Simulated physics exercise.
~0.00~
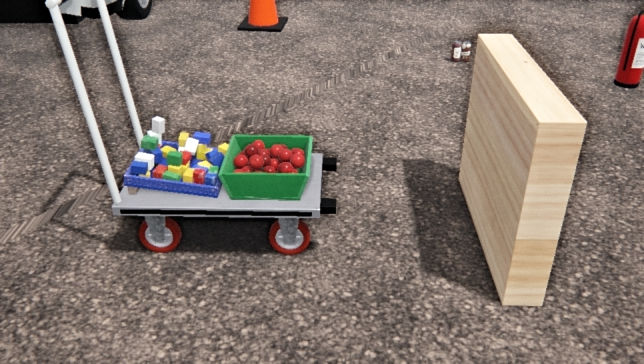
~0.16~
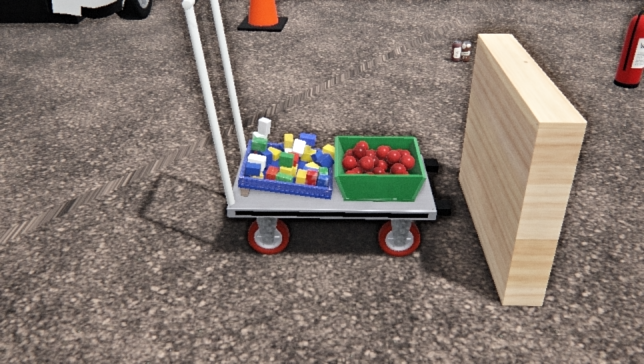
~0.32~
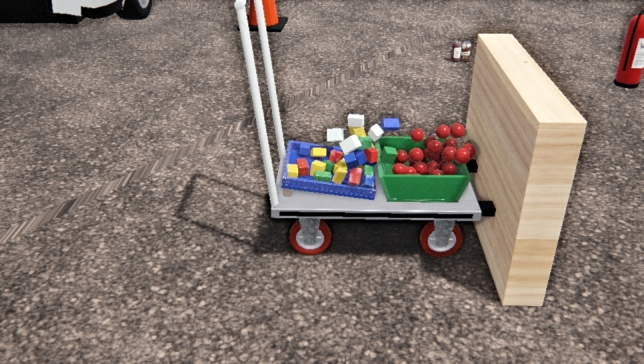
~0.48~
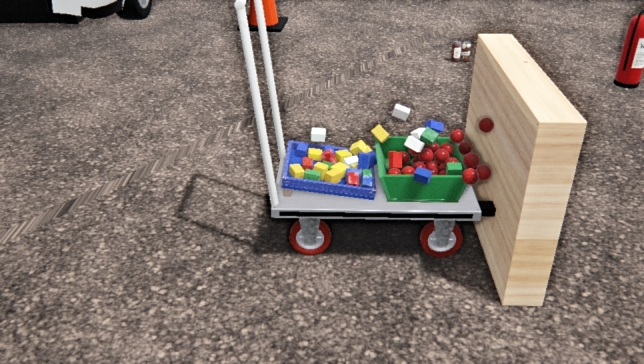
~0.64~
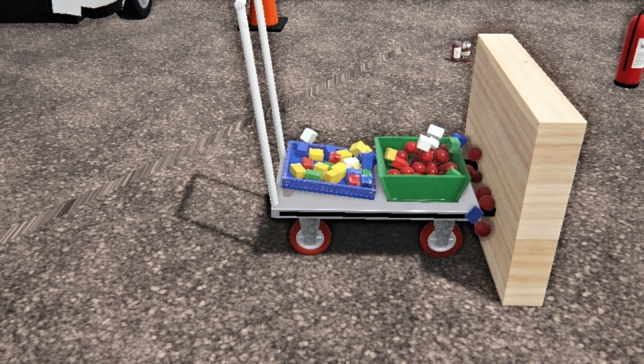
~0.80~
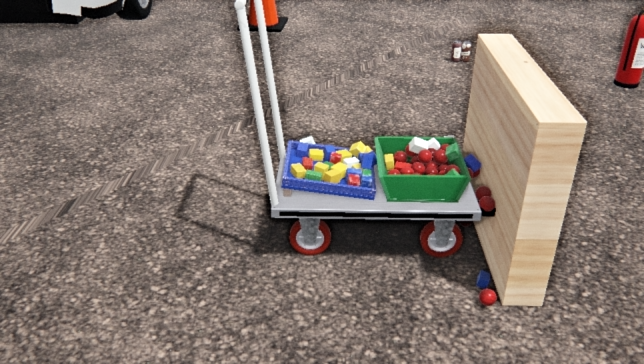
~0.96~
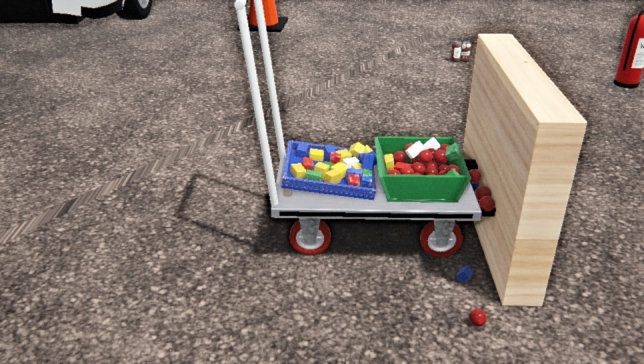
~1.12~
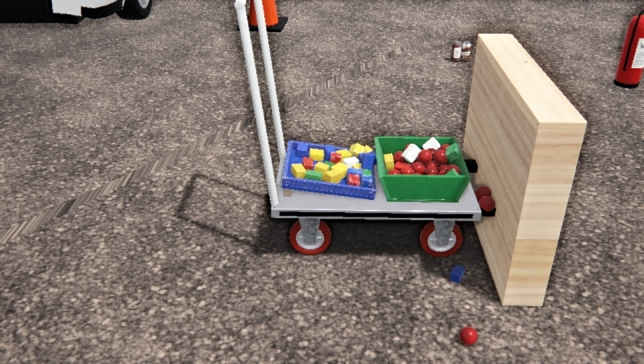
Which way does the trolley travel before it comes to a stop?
The trolley rolls to the right, toward the wooden wall.
